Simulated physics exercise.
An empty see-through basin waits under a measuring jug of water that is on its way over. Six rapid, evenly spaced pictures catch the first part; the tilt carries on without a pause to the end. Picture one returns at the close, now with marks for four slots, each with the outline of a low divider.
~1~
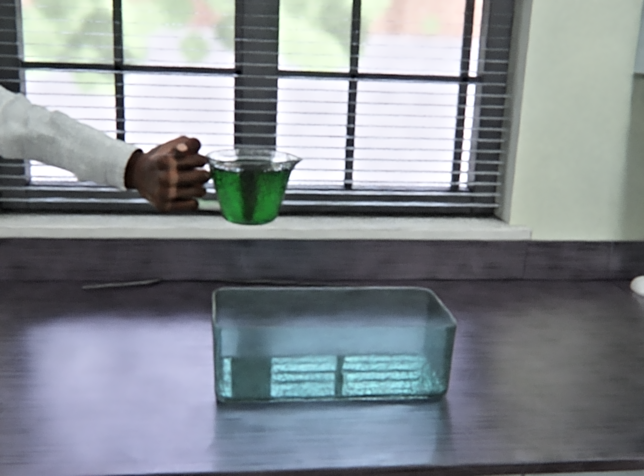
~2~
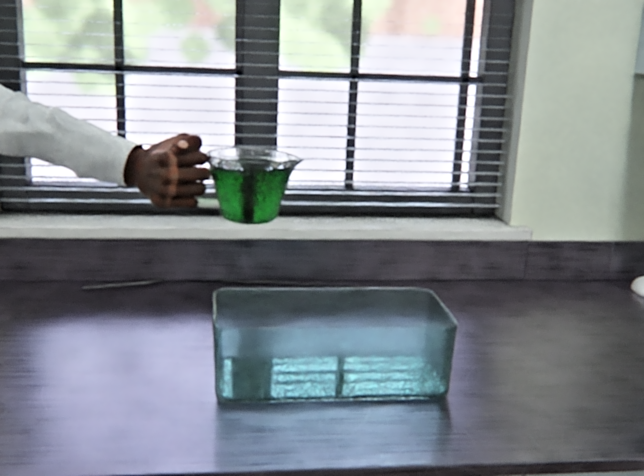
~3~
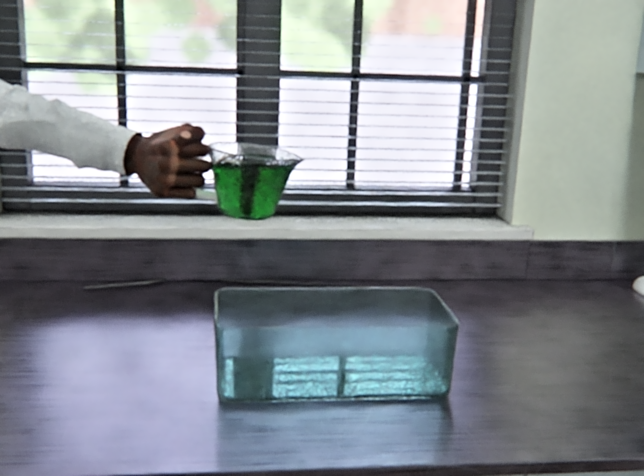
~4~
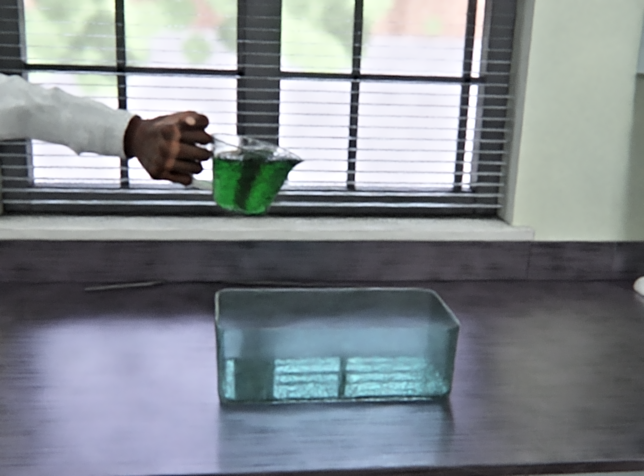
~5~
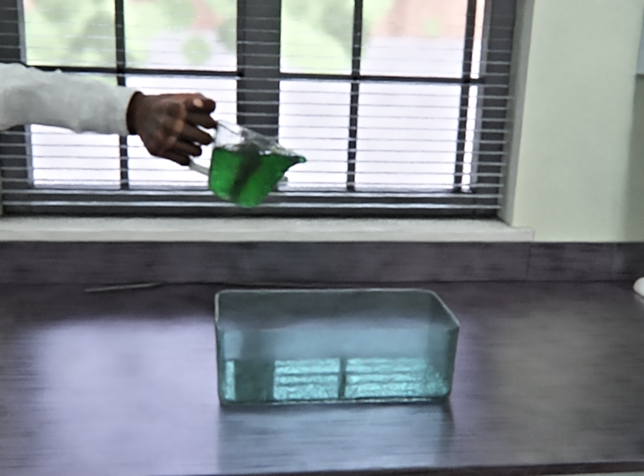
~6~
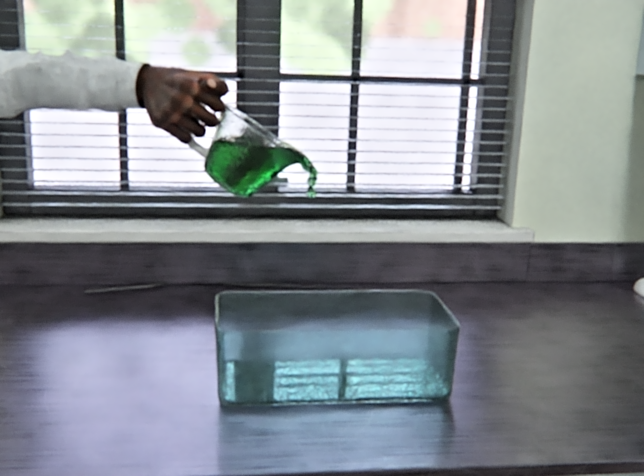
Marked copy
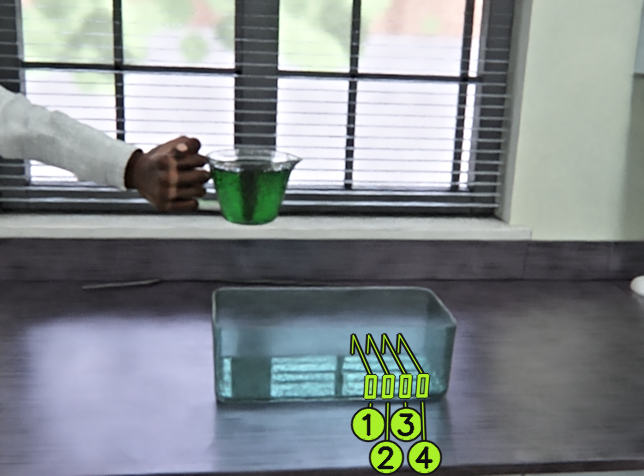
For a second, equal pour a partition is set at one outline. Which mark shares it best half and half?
Use position 2.
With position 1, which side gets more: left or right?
More ends on the right.
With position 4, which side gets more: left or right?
The left side.
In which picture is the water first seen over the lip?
Picture 5.
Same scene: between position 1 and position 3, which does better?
1 it is.
On the marked copy, 1 at (370, 403); 2 at (388, 403); 3 at (405, 402); 4 at (422, 402).
With 1, about 20 % ends left of the wall and 76 % right of it; 4 % is lost outside.
With 2, about 51 % ends left of the wall and 44 % right of it; 5 % is lost outside.
With 3, about 88 % ends left of the wall and 8 % right of it; 4 % is lost outside.
With 4, about 81 % ends left of the wall and 12 % right of it; 8 % is lost outside.
